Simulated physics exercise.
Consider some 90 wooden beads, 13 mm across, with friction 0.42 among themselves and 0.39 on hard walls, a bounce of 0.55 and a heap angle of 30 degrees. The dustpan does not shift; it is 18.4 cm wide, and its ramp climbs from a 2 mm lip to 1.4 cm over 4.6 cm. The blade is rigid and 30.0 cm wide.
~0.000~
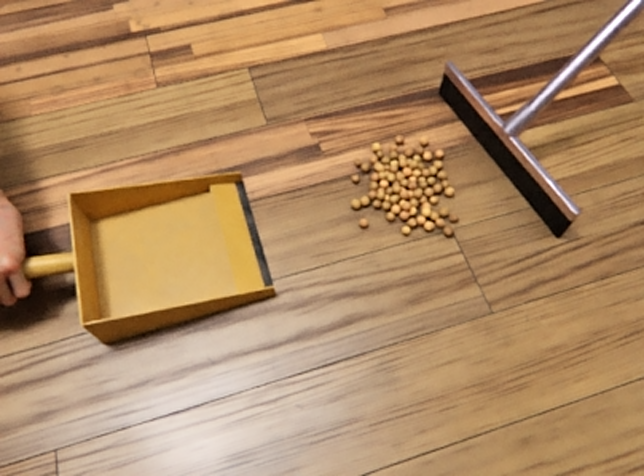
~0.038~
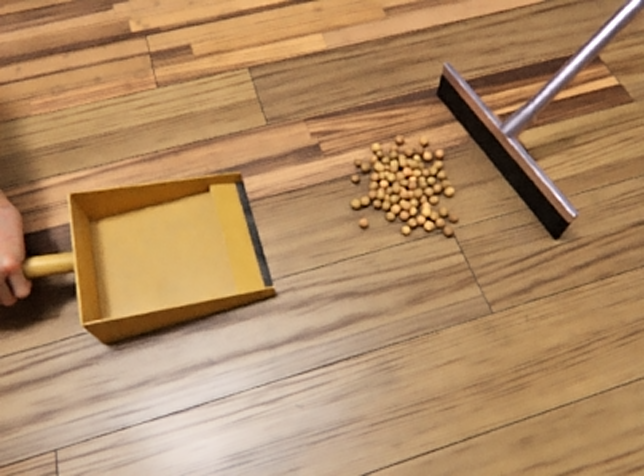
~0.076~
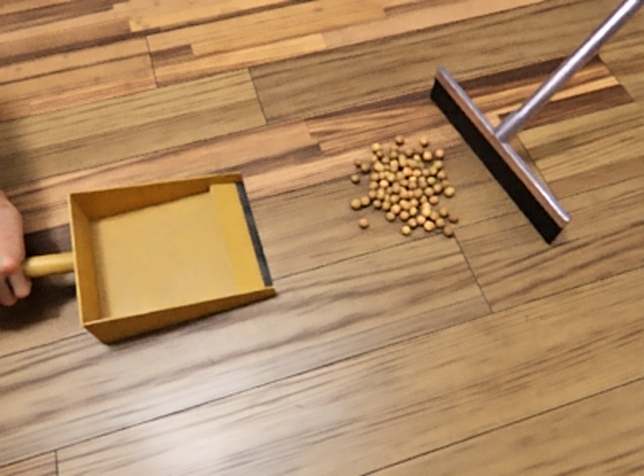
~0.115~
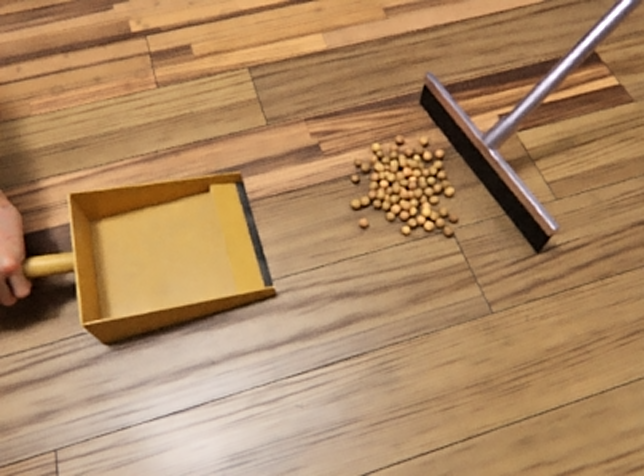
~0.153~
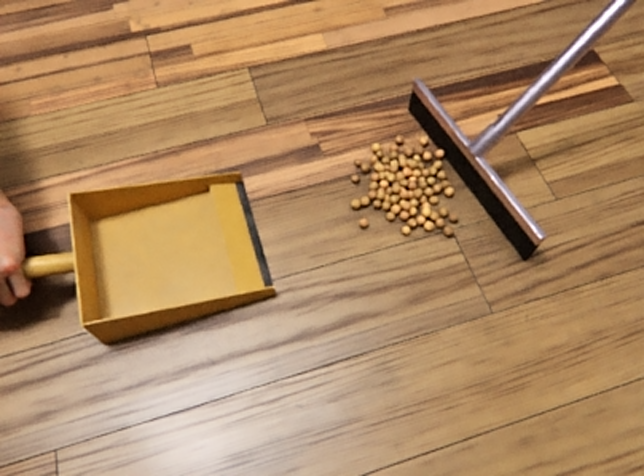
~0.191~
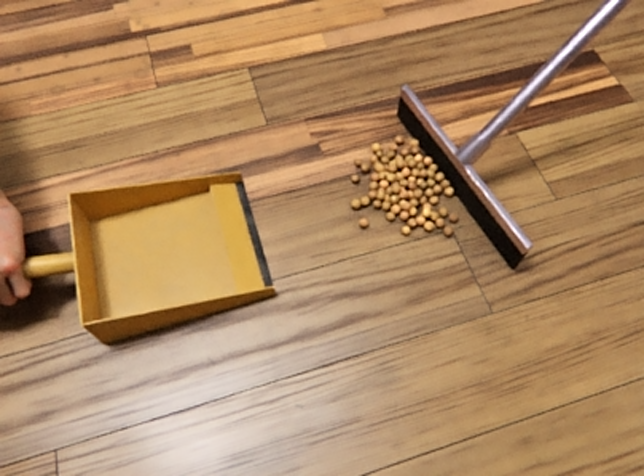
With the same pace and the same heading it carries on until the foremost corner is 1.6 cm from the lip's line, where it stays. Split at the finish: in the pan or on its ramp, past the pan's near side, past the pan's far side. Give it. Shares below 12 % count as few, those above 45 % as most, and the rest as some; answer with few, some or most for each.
Final split: Pan: Some; near side: Some; far side: Few.
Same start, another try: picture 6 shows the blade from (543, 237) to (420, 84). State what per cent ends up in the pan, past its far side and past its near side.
Pan 25 % / far 10 % / near 25 %.
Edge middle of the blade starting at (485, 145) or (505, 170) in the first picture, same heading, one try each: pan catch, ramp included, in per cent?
Close to 25 in a hundred, then close to 25 in a hundred.
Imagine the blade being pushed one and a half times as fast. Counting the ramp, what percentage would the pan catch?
About 30 per cent.
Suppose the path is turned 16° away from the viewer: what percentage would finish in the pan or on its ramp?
My guess is some 25 percent.
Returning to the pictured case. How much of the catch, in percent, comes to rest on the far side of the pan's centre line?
About 40 per cent.
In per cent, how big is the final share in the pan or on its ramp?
Roughly 25 percent.
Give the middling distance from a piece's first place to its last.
I'd say near 24 cm.
Then, at 0.40 s, middle of the blade 17 cm from the lip; 0 % over the lip, far side 5 %, near side 10 %.
After 0.55 s, middle of the blade 8 cm from the lip; 0 % over the lip, far side 10 %, near side 20 %.
Then, at 0.82 s, middle of the blade 4 cm from the lip; 25 % over the lip, far side 10 %, near side 30 %.
In the end, at 2.1 s, pan 25 %, near side 30 %, far side 10 %, in front of the lip or behind the blade 40 %.
